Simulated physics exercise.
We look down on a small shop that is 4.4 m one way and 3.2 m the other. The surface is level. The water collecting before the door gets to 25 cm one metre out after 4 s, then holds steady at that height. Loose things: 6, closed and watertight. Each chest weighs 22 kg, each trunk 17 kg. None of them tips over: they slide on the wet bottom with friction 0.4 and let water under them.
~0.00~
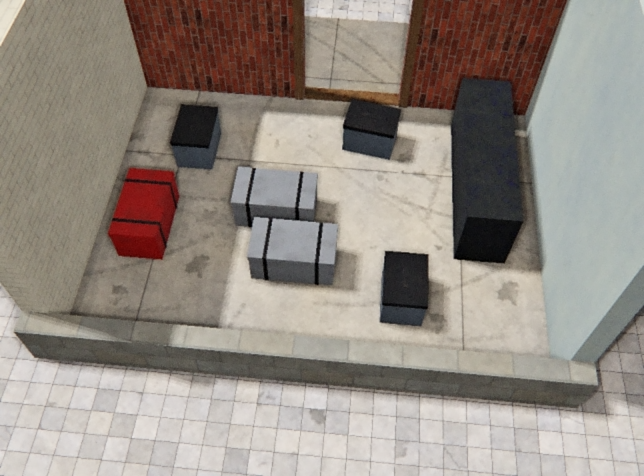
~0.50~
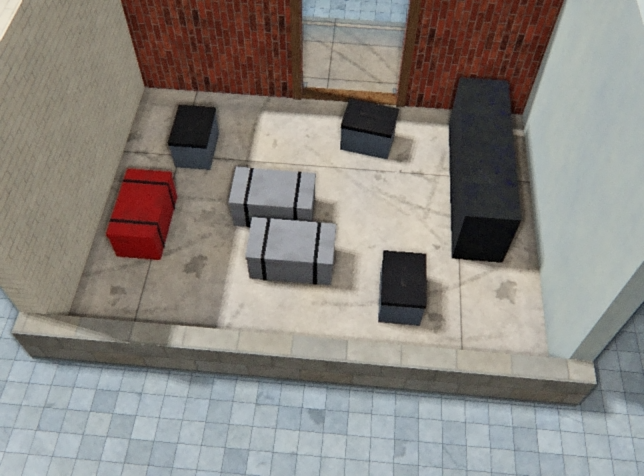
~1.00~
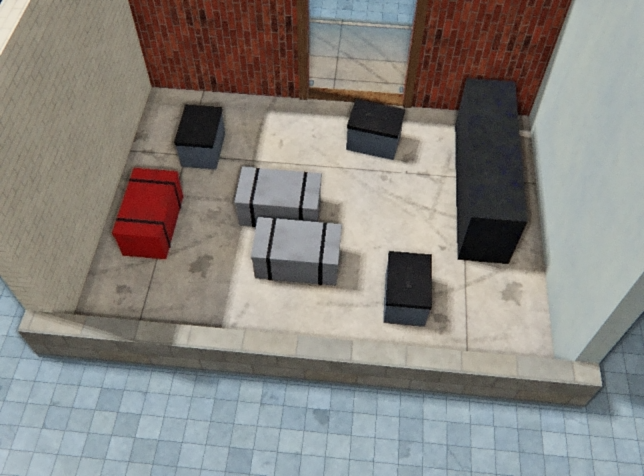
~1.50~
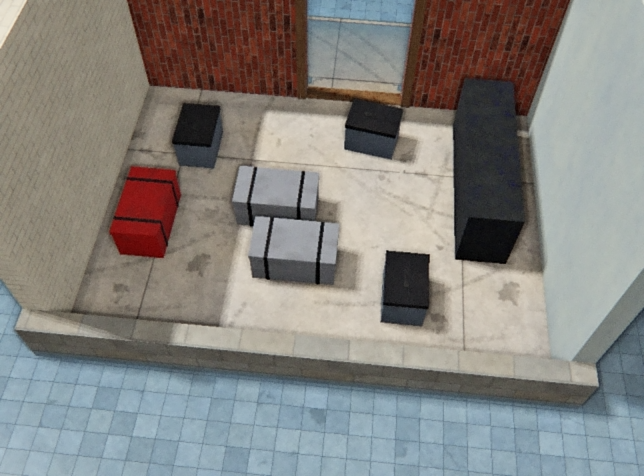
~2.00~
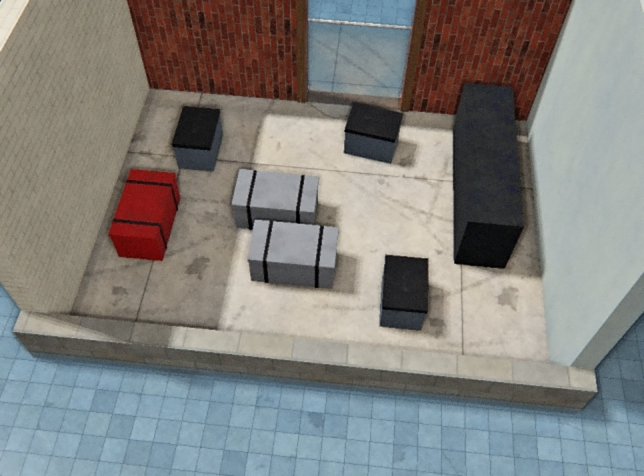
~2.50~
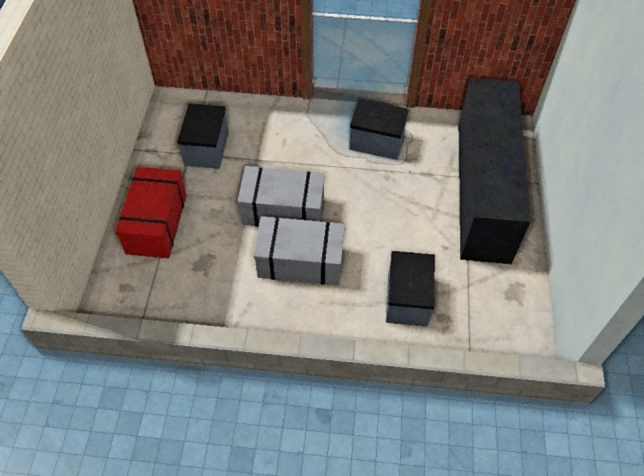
Small brick-backed room seen from above, blue water spreading over the tiles outside while the red and grey trunks inside stay still.
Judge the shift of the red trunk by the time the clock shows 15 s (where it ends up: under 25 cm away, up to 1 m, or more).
Distance covered: Large.
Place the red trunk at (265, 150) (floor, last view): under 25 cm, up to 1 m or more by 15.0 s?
Here it heads a good way off.
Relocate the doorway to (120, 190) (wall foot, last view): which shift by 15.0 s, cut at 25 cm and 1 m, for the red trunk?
As for the red trunk, it winds up a long way off.
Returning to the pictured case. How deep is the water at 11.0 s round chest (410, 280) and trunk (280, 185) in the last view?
I'd estimate 12 cm for the first and 10 cm for the second.
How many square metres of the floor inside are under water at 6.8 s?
Flooded: Near 12 m2.
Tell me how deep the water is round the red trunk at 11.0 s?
9 cm or so.
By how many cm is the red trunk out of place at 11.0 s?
Around 150 cm from the start by that time.
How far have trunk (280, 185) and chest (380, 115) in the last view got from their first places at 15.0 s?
Net displacement, in order: 50 cm; 200 cm.
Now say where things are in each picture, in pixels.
The red trunk at (142, 201), on the bottom; 0.0 m2 under water; 0 of 6 have shifted, in the first picture.
The red trunk at (140, 202), on the bottom; 0.0 m2 under water; 0 of 6 have shifted, in the second picture.
The red trunk at (146, 201), on the bottom; 0.0 m2 under water; 0 of 6 have shifted, in the third picture.
The red trunk at (143, 200) rests on the ground; 0.0 m2 under water; 0 of 6 have shifted, in the fourth picture.
The red trunk at (143, 203), on the bottom; 0.1 m2 under water; 0 of 6 have shifted, in the fifth picture.
The red trunk at (149, 200), on the bottom; water covers 0.5 m2; 0 of 6 have shifted, in the sixth picture.
After 3.5 s the red trunk is near (149, 200), 0.0 m from its start, aground; 0 afloat.
After 6.8 s the red trunk is near (122, 203), 0.3 m from its start, aground; 3 afloat.
After 11.0 s the red trunk is near (223, 90), 1.6 m from its start, afloat; 4 afloat.
After 15.0 s the red trunk is near (295, 222), 1.4 m from its start, afloat; 6 afloat.
